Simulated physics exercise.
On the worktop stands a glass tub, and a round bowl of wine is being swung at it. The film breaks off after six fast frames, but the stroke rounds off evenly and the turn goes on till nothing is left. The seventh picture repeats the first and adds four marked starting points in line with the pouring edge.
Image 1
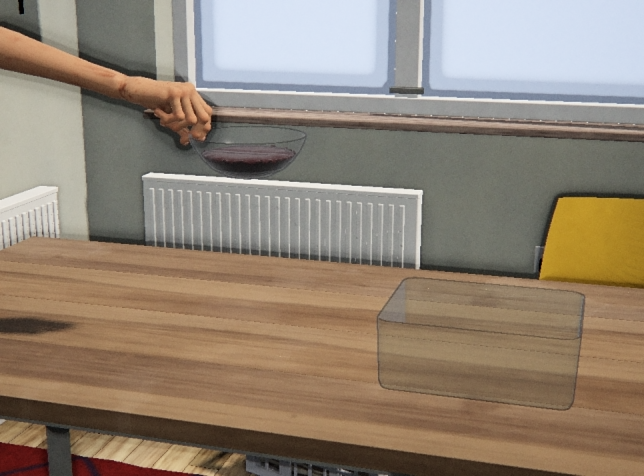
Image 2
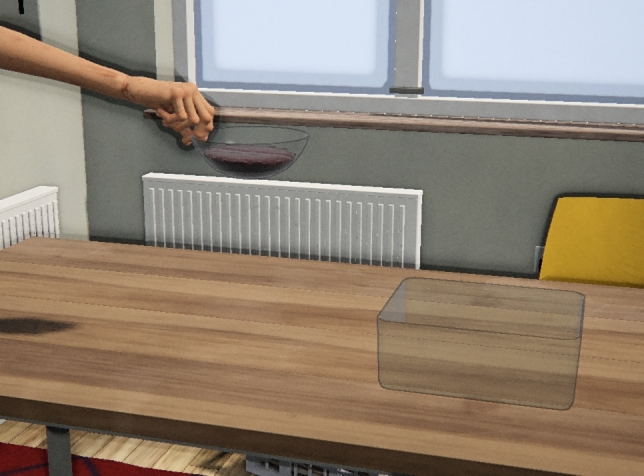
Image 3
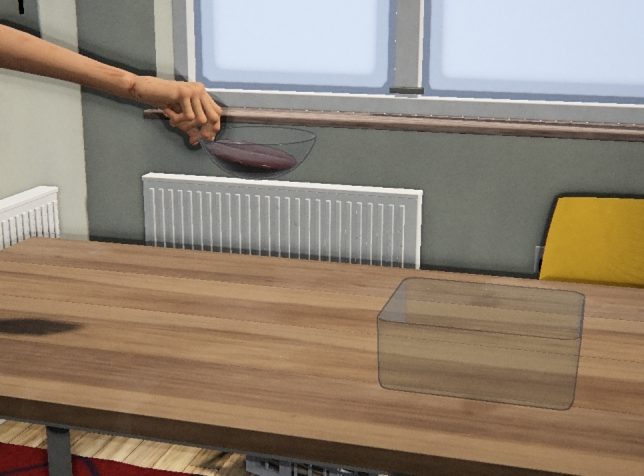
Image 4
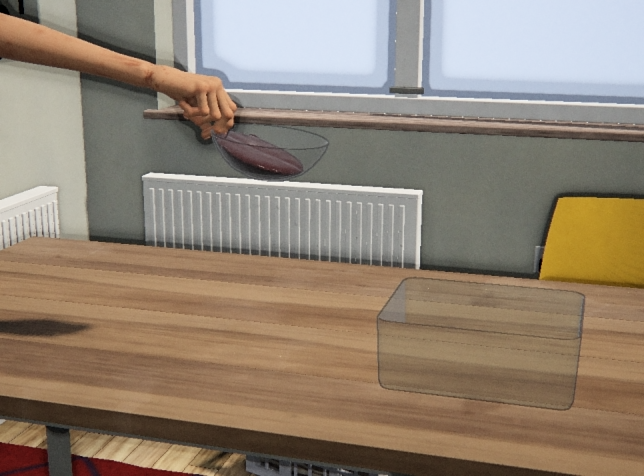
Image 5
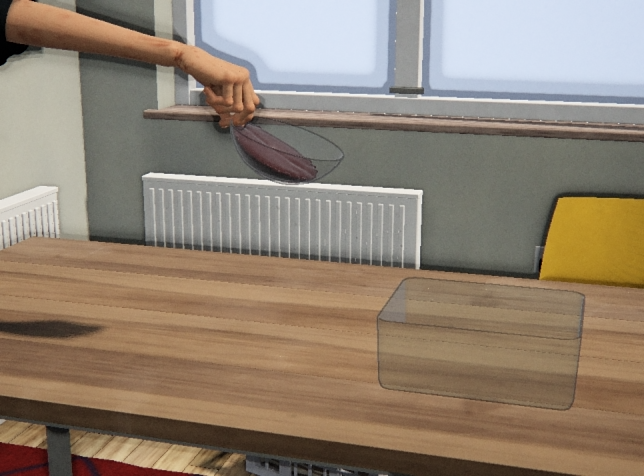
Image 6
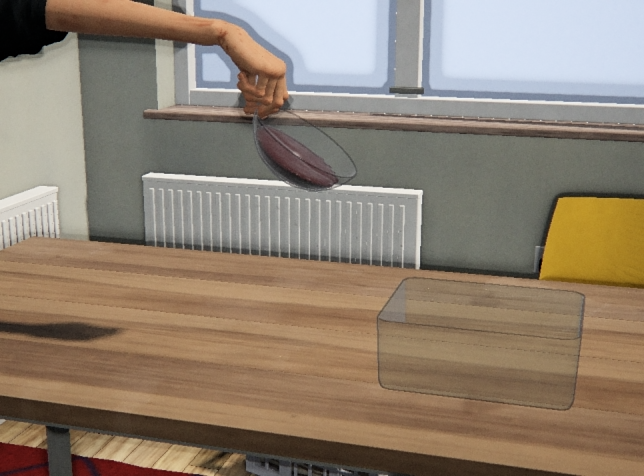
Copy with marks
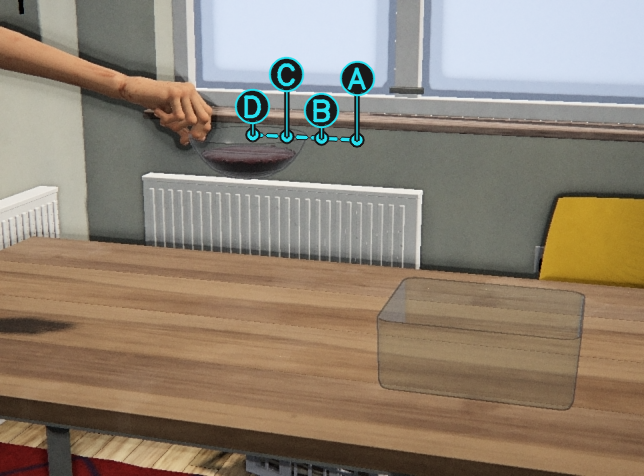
A hand held a round glass bowl of dark red wine above a wooden table with a clear tub on it, then moved it to the right, tilting it more and more steeply.
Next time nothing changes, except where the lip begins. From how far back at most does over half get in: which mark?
Use place D.
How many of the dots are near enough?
All of them.
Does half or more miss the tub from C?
No.
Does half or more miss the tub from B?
No.
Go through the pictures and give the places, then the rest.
In the first frame, upright, lip at (302, 137); tub from (378, 386) to (573, 409); nothing has left yet.
In the second frame, upright, lip at (305, 137); nothing has left yet.
In the third frame, upright, lip at (312, 138); nothing has left yet.
In the fourth frame, tipped about 6°, lip at (325, 144); nothing has left yet.
In the fifth frame, tipped about 18°, lip at (341, 158); nothing has left yet.
In the sixth frame, tipped about 34°, lip at (354, 175); nothing has left yet.
On the marked copy, A at (357, 140); B at (321, 138); C at (286, 136); D at (252, 134).
If A is chosen, about 79 % lands in the tub, 12 % falls short and 9 % goes beside or beyond.
If B is chosen, about 74 % lands in the tub, 5 % falls short and 22 % goes beside or beyond.
If C is chosen, about 79 % lands in the tub, 4 % falls short and 17 % goes beside or beyond.
If D is chosen, about 68 % lands in the tub, 18 % falls short and 14 % goes beside or beyond.
